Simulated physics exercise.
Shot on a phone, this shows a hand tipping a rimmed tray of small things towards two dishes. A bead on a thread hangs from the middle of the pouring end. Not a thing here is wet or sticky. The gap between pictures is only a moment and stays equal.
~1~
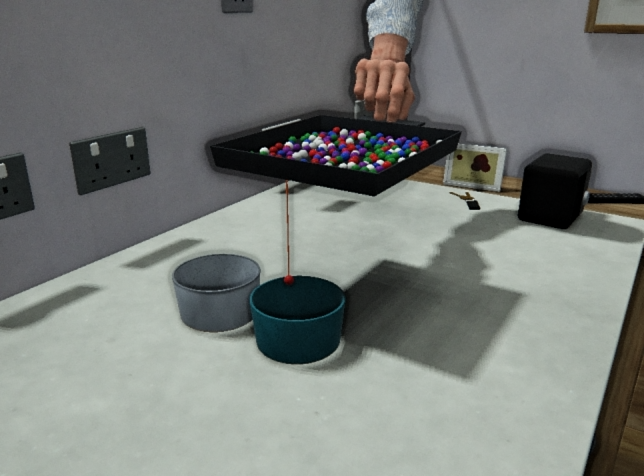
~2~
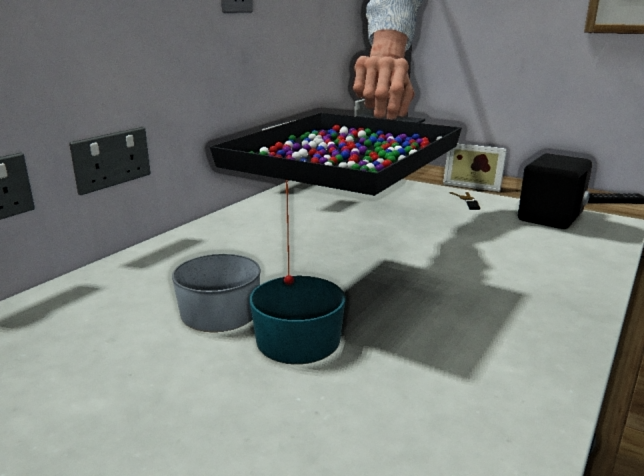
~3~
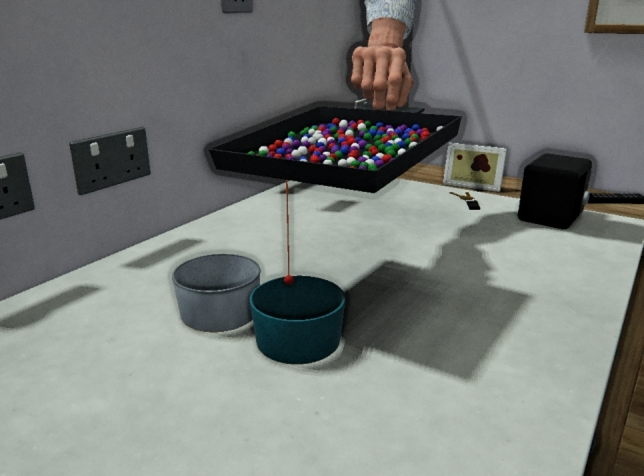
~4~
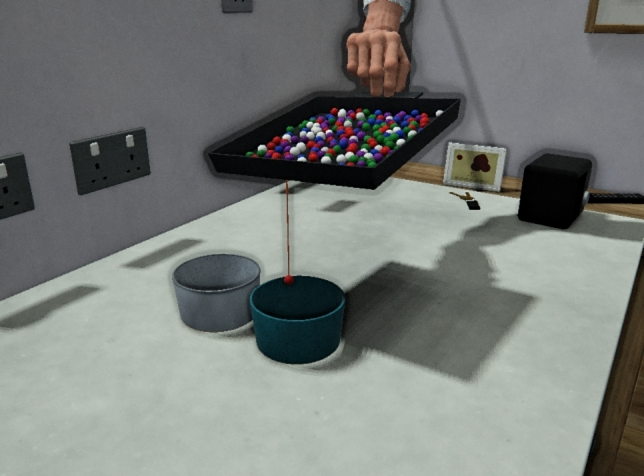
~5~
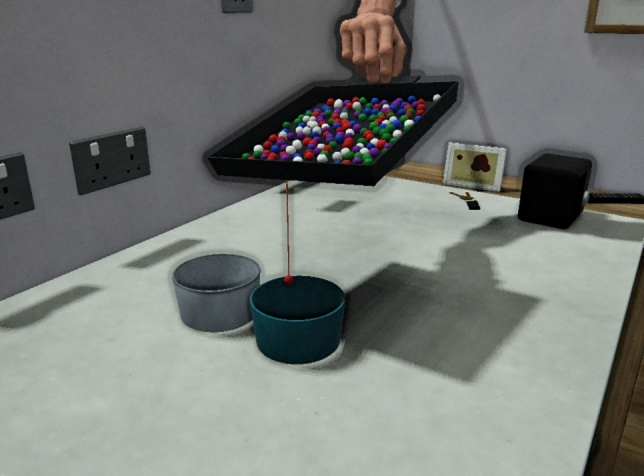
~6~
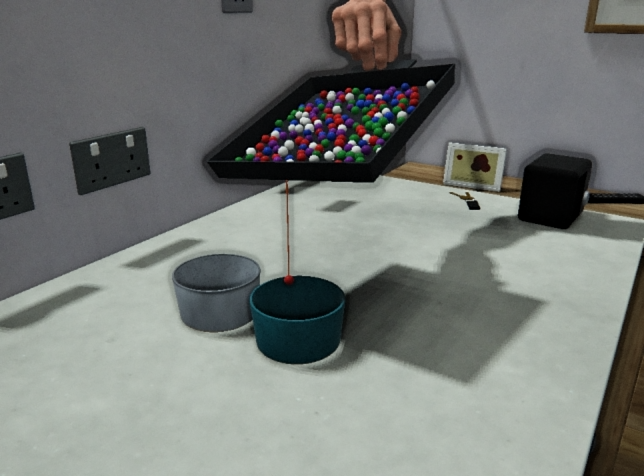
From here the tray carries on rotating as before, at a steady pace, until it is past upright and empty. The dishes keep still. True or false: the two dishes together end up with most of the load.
True.
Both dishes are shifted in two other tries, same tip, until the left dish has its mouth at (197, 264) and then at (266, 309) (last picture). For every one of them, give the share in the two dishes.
60 and 10 in a hundred.
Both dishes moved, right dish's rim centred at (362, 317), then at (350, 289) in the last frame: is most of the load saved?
Catch, run one: Below the halfway mark; run two: Below the halfway mark.
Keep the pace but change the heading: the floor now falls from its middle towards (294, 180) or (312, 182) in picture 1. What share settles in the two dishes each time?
10 per cent, then 10 per cent.
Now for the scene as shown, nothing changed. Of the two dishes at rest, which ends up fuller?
Result: More in the left side.
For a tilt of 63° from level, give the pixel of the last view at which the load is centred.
Close to (251, 161).
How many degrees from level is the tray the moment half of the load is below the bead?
The angle is roughly 100° at that point.
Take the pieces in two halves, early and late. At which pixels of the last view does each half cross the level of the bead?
The early half goes through (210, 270), the late half through (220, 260).
Just after the last frame, tray tipped steeply; almost all on the tray; just a few in the left dish; about a tenth in the air.
A moment on, tray tipped past a quarter turn; roughly a quarter on the tray; roughly half in the left dish; about a tenth outside both; roughly a quarter in the air.
Further on, tray tipped past a quarter turn; the larger part in the left dish; roughly a quarter outside both.
When it is over, tray tipped past a quarter turn; not one in the right dish; the larger part in the left dish; roughly a quarter outside both.
